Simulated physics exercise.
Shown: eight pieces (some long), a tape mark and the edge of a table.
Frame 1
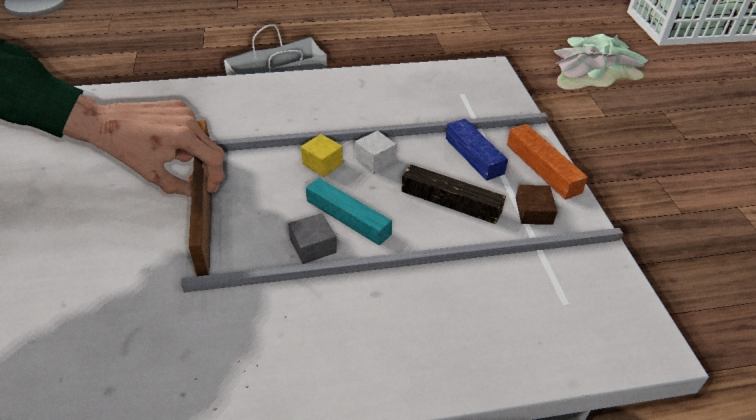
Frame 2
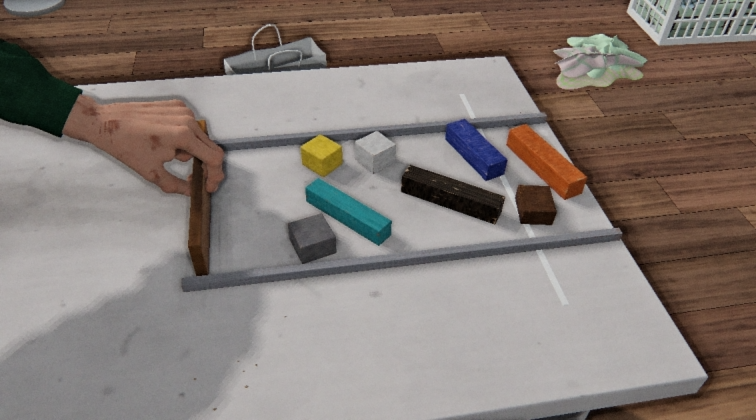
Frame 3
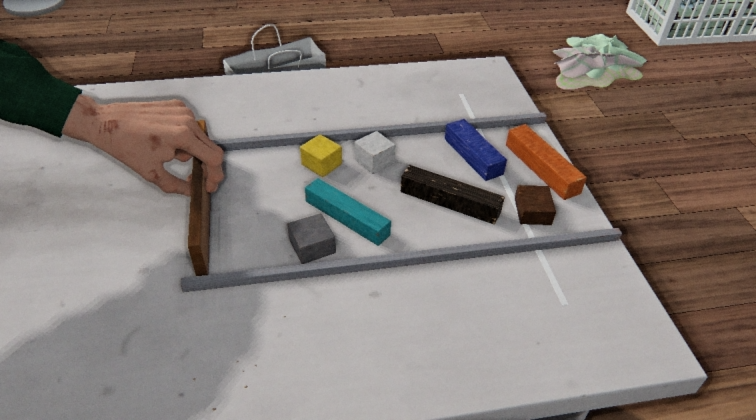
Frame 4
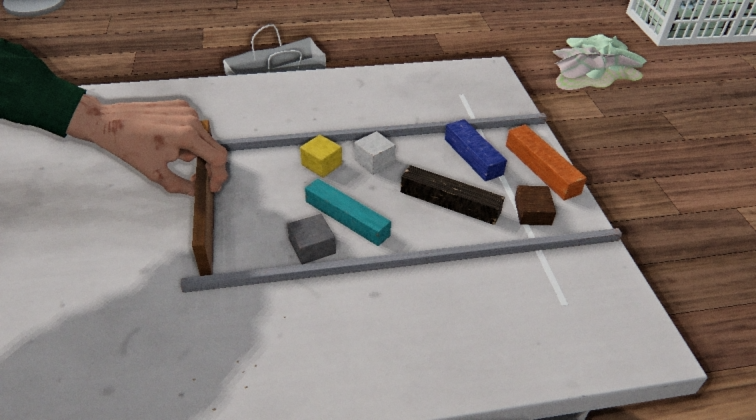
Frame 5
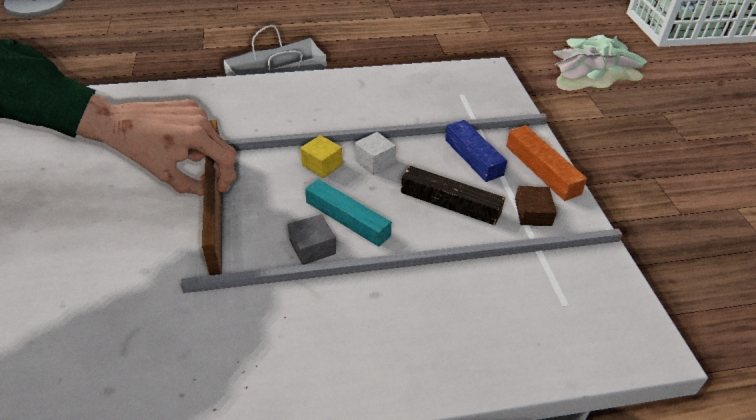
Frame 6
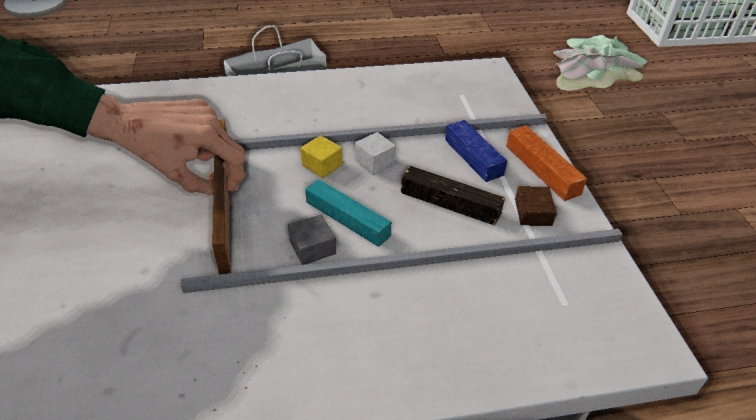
At first, a hand in a dark green sleeve holds an upright brown board at the left end of two grey rails on a pale table, with coloured blocks and bars lying between the rails. Then the hand slides the board slightly to the right, while the pieces stay still, untouched.
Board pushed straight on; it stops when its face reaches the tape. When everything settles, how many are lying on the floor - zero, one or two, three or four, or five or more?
Honestly, barely any fall - one or two of them.
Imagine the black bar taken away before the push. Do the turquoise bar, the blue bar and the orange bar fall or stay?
Note: Turquoise bar is on by the end; blue bar is on by the end; orange bar is off by the end.
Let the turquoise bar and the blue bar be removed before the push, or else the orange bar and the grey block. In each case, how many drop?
The count is 1 in one try and 0 in the other, in that order.
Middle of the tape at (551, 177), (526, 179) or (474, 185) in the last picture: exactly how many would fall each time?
The counts would be 6, 3 and 0.
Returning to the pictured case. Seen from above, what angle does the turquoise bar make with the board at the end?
Around 35 degrees.
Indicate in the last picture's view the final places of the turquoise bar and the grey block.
The first near (547, 192), the second near (545, 218).
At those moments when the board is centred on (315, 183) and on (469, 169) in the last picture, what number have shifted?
First 3, then 8.
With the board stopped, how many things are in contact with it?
That number would be 3.
Soon after, none off yet; orange bar at rest near (545, 161); brown block at rest near (535, 206); blue bar at rest near (475, 150).
After that, none off yet; orange bar at rest near (545, 161); brown block at rest near (538, 205); blue bar moving near (483, 149).
In the end, the number that fall off is one or two; gone, brown block and orange bar.
